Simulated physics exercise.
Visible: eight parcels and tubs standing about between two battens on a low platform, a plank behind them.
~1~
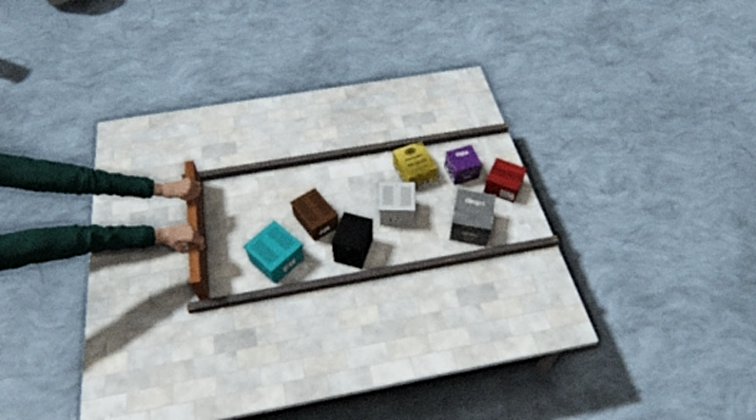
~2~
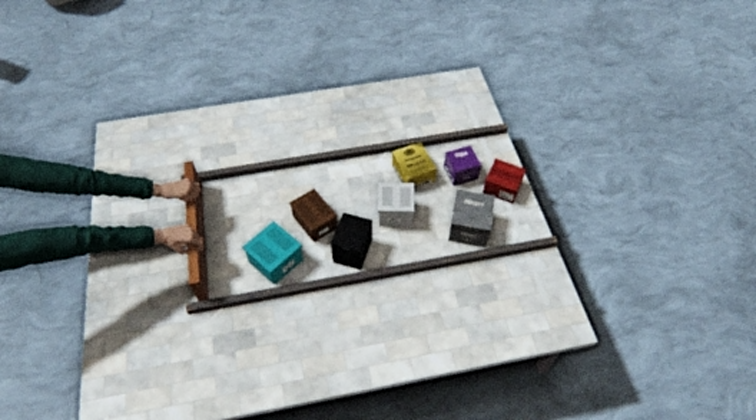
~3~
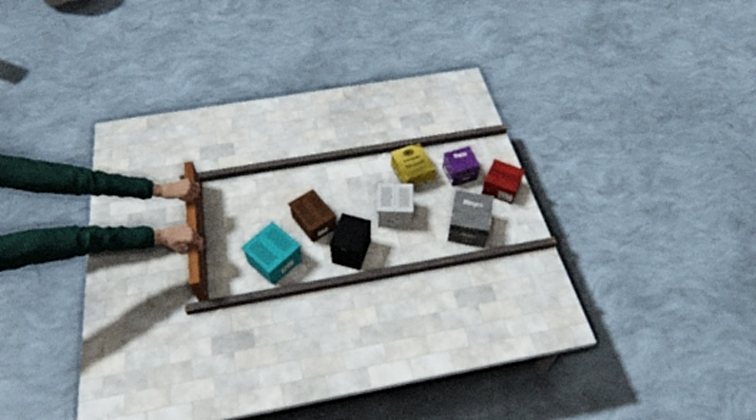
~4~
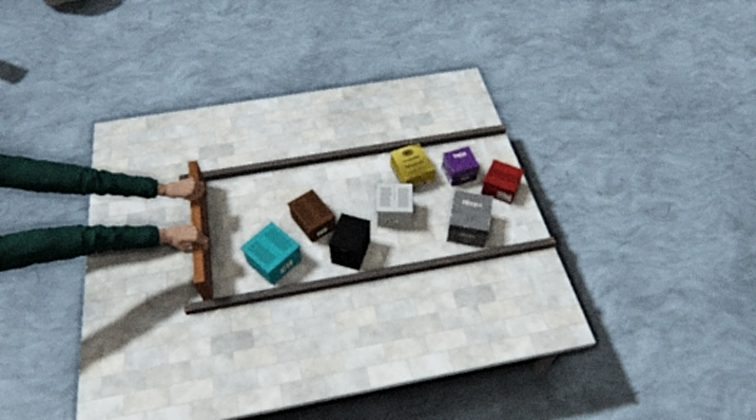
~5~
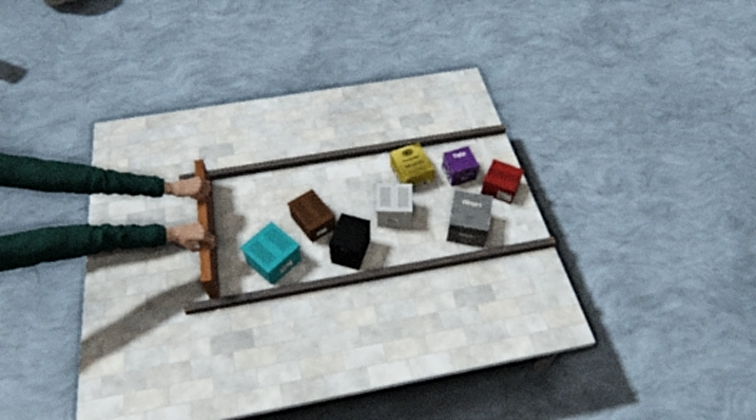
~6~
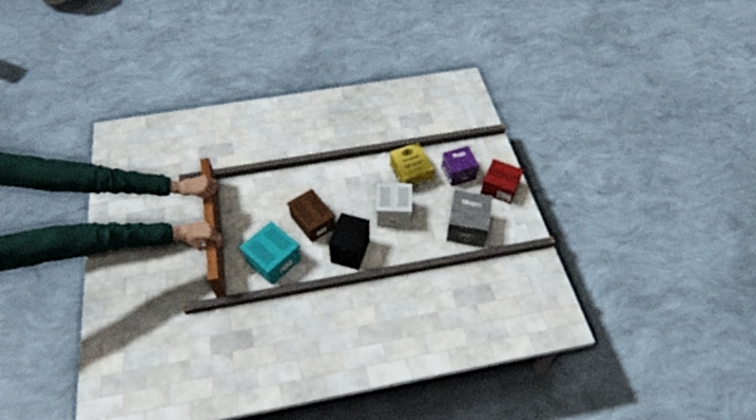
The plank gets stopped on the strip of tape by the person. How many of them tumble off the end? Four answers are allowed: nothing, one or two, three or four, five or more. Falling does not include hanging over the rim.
Lost: Five or more.
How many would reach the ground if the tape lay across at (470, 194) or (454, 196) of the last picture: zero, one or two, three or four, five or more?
In that order: 1 or 2; just one or two.
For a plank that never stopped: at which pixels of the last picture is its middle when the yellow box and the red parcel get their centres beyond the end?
Roughly at (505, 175) and roughly at (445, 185).
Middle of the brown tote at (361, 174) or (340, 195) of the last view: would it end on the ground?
The brown tote is safe at the first spot and is safe at the second.
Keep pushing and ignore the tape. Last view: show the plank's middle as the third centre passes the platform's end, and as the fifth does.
First about (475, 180), next about (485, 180).
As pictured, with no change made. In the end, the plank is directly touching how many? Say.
Number in contact with it: 3.
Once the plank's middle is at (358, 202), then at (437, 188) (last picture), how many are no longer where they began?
I get 4 at the one place and 8 at the other.
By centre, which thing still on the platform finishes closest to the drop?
That would be the yellow box.
Early on, none off yet; red parcel at rest near (502, 181); purple box at rest near (460, 166); grey box at rest near (469, 219).
A while later, none off yet; red parcel at rest near (502, 181); purple box at rest near (460, 166); grey box travelled a little near (484, 220).
Further along, none off yet; red parcel travelled about its own width near (529, 175); purple box travelled about its own width near (490, 166); grey box travelled well along near (547, 207).
Finally, the number that fall off is five or more; lost, black crate, white tote, grey box, purple box and red parcel.
